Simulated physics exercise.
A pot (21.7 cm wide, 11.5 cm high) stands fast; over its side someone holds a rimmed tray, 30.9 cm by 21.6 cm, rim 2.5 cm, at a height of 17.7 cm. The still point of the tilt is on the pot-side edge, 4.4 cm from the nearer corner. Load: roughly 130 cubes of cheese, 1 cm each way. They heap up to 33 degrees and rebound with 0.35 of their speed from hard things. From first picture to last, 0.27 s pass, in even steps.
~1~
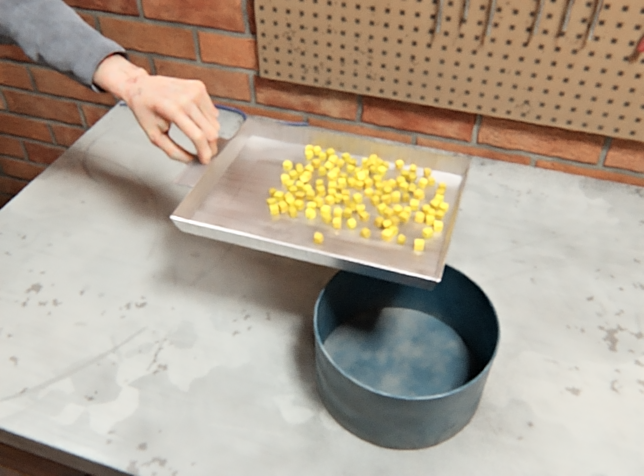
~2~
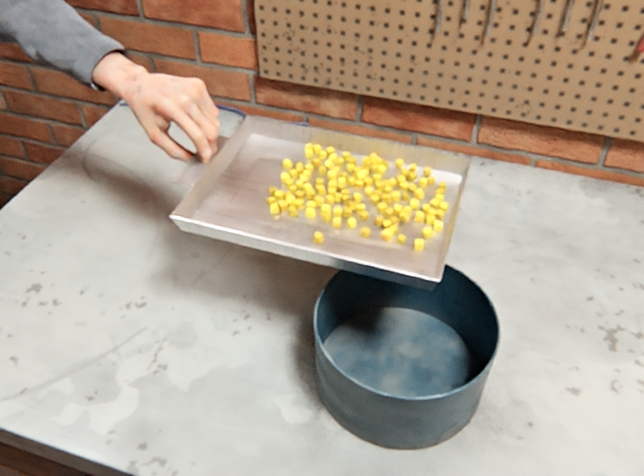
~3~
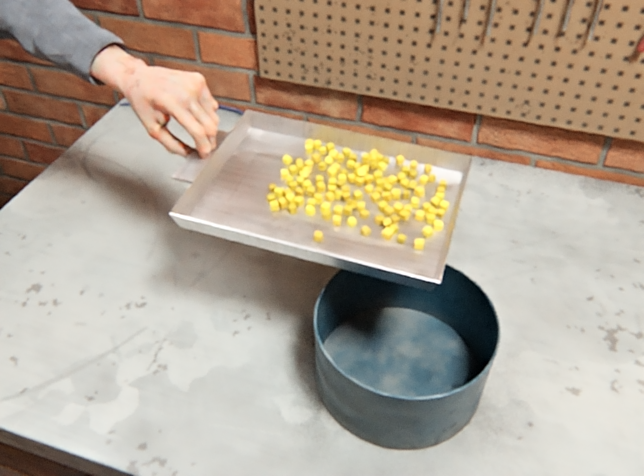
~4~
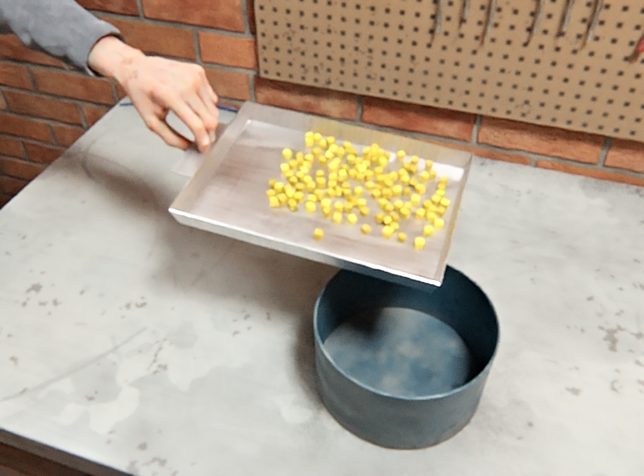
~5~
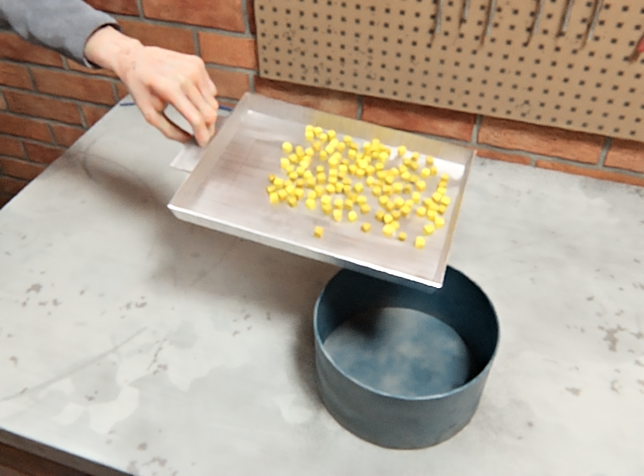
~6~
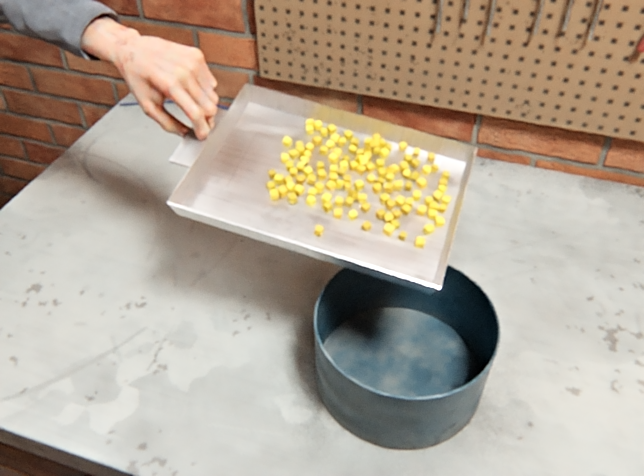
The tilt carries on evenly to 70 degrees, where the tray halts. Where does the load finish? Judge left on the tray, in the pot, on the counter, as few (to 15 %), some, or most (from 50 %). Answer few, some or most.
Tray most, pot some, counter few.
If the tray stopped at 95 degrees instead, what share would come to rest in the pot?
It would be near 100 per cent.
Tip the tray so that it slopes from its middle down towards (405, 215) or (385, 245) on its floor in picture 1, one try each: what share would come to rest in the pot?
About 0 and 20 per cent.
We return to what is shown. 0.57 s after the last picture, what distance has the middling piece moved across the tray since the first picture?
About 4 cm.
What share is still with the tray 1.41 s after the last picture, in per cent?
About 75 per cent.
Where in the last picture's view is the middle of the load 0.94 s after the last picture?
Around (417, 267).
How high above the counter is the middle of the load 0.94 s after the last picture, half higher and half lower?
About 20 cm.
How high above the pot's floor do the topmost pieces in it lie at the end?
About 1.5 cm.
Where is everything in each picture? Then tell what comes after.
The first frame shows tray tilt 0 degrees, front corners at (178, 215) and (434, 275); middle of the pieces at (359, 185); pot at (406, 318).
The second frame shows tray tilt 1 degrees, front corners at (178, 214) and (434, 275); middle of the pieces at (359, 185).
The third frame shows tray tilt 2 degrees, front corners at (177, 211) and (435, 276); middle of the pieces at (360, 182).
The fourth frame shows tray tilt 5 degrees, front corners at (177, 207) and (435, 278), lowest corner right front; middle of the pieces at (360, 178).
The fifth frame shows tray tilt 8 degrees, front corners at (176, 203) and (435, 279), lowest corner right front; middle of the pieces at (361, 174).
The sixth frame shows tray tilt 10 degrees, front corners at (175, 200) and (435, 281), lowest corner right front; middle of the pieces at (361, 170); pot at (406, 318).
Then, 0.57 s after the last picture, tilt 39 degrees; the tray holds 100 %, the pot 0 %.
Then, 0.94 s after the last picture, tilt 57 degrees; the tray holds 85 %, the pot 5 %.
Then, 1.41 s after the last picture, tilt 70 degrees; the tray holds 75 %, the pot 25 %.
In the end, tray 70 %, pot 30 %, counter 0 %.
